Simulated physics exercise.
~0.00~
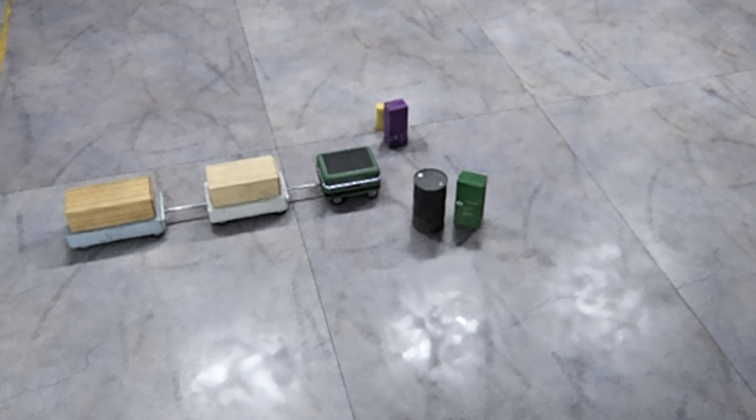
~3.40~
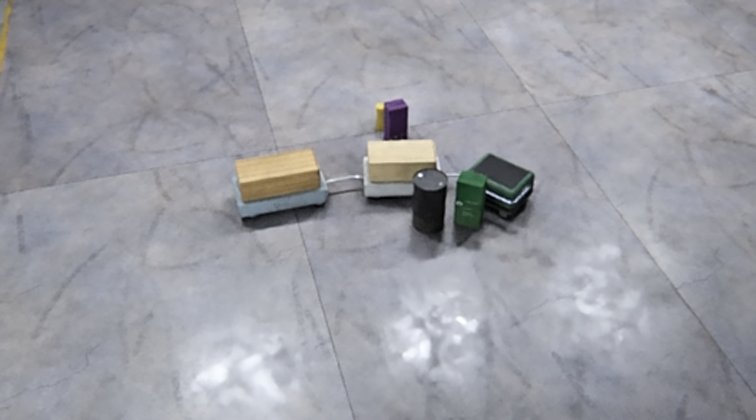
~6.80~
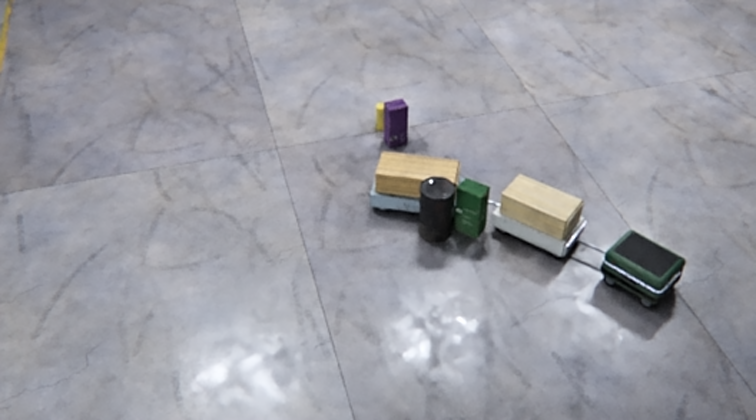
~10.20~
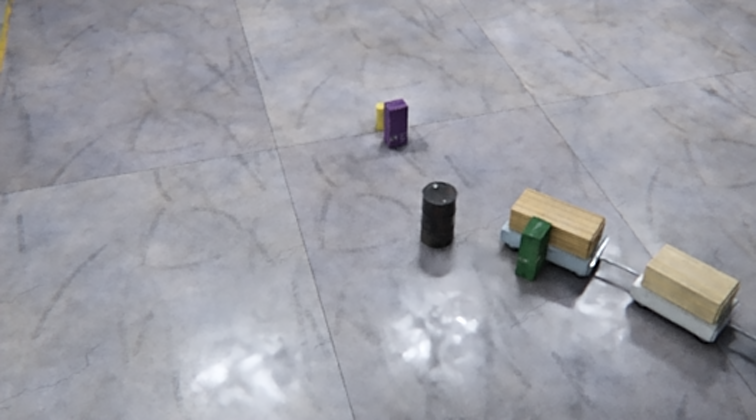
A small tow train turns right past a black drum and green box, shifting both.
